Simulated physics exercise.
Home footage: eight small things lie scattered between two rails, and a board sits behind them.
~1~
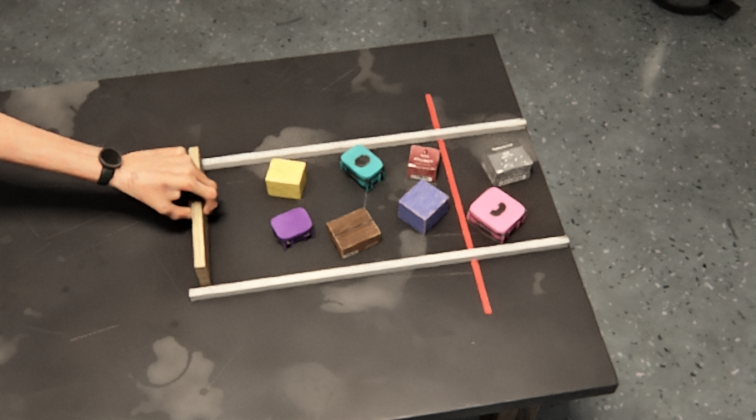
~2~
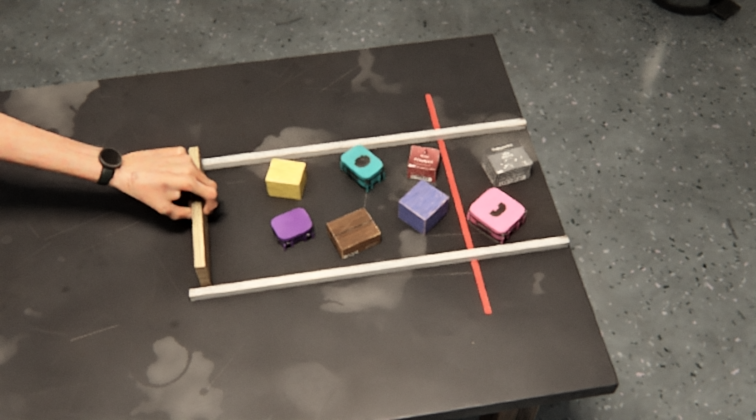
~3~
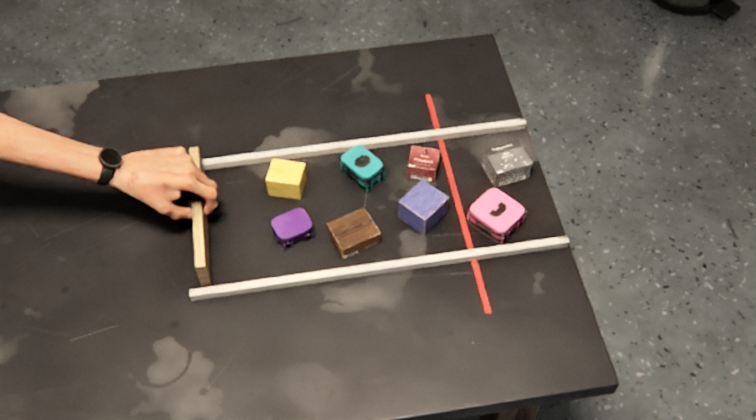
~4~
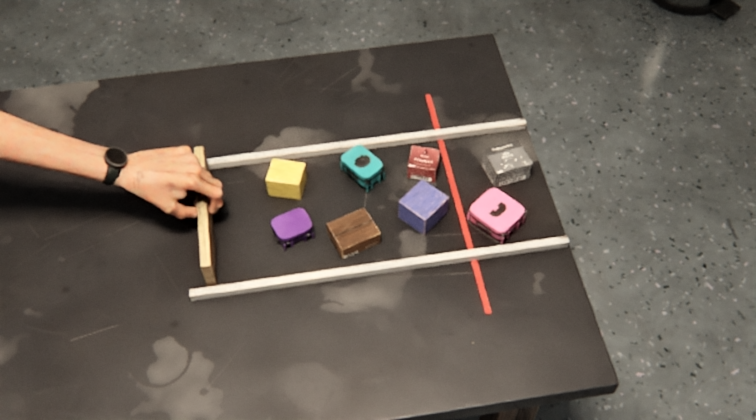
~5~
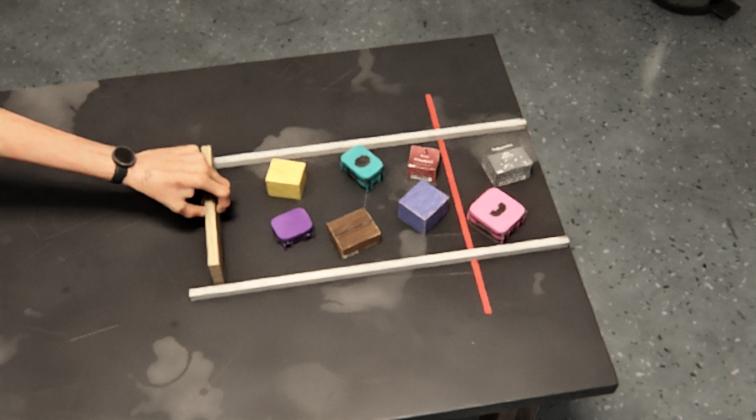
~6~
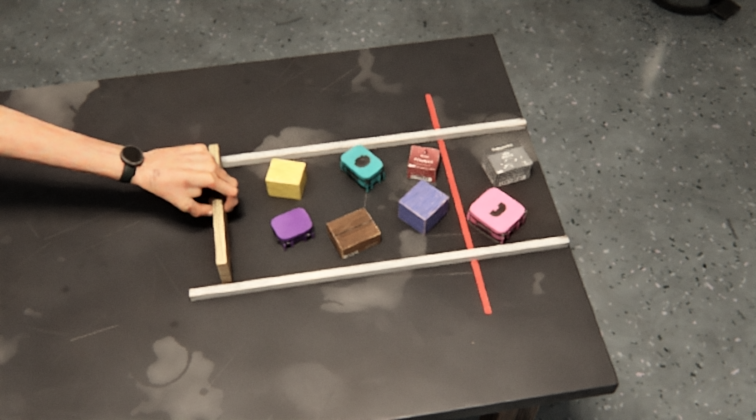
A hand slides a wooden board slightly right between two rails toward eight still objects.
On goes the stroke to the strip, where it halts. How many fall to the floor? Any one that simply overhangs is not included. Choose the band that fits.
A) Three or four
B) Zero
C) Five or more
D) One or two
Answer: D.
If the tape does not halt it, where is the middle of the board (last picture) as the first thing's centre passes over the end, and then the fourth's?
At (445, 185) for the first, at (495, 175) for the fourth.
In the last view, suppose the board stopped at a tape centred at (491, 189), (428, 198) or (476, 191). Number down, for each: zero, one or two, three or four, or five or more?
Taking the tapes one after another, the count is three to four, then zero, then 3 or 4.
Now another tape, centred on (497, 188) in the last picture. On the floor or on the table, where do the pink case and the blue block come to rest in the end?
Taking each in turn, the pink case ends up off and the blue block is not lost.
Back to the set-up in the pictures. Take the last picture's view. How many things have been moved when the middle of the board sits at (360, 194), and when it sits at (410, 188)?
Moved so far: 6, later 8.
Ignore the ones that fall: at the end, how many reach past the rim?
1 is the number.
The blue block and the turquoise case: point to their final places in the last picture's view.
The blue block finishes at (504, 181); the turquoise case finishes at (492, 150).
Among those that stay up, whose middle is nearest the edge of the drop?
That is the pink case.
Soon after, none off yet; grey box at rest near (506, 164); pink case at rest near (496, 216); red box at rest near (424, 164).
In the end, the number that fall off is one or two; gone, grey box.
